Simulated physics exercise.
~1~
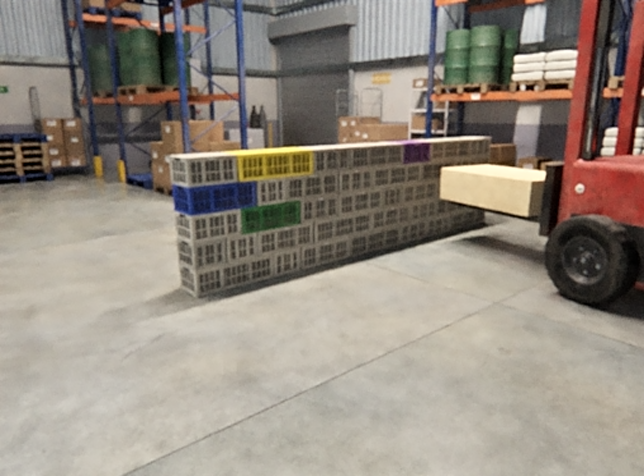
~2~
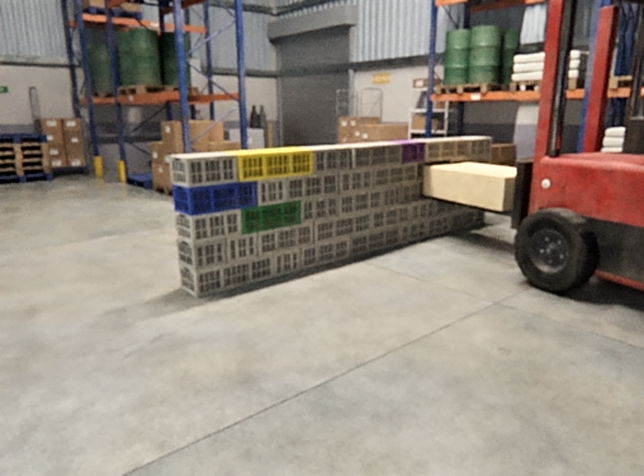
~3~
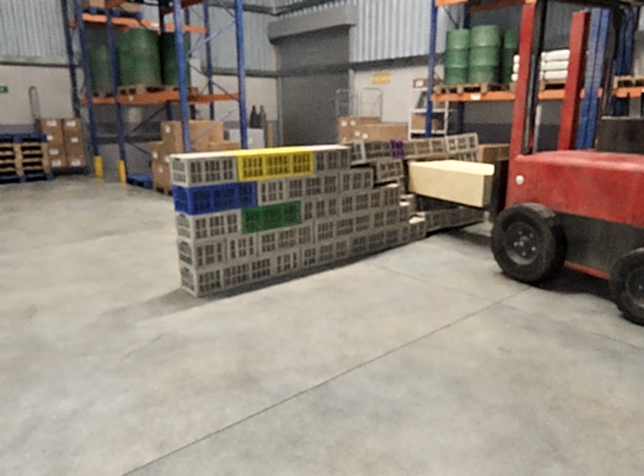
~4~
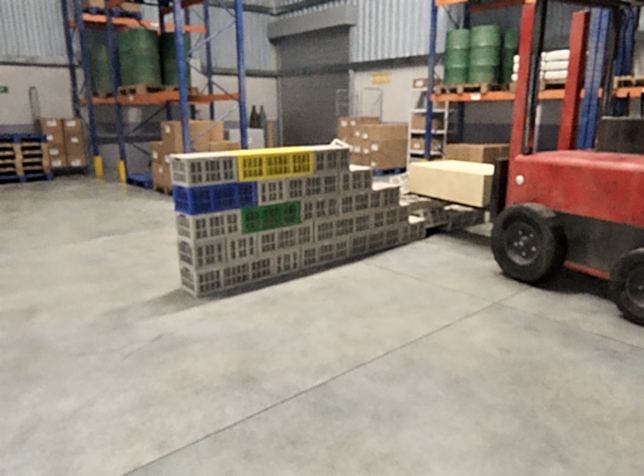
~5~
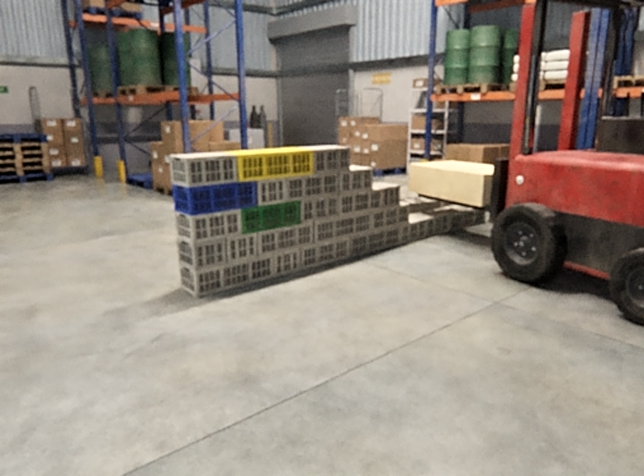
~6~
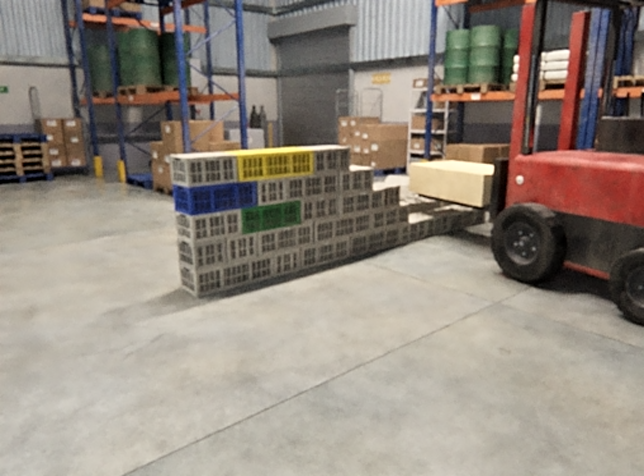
Red forklift driving a pale block leftward into a long crate wall, toppling its right end while yellow-marked crate stays up.
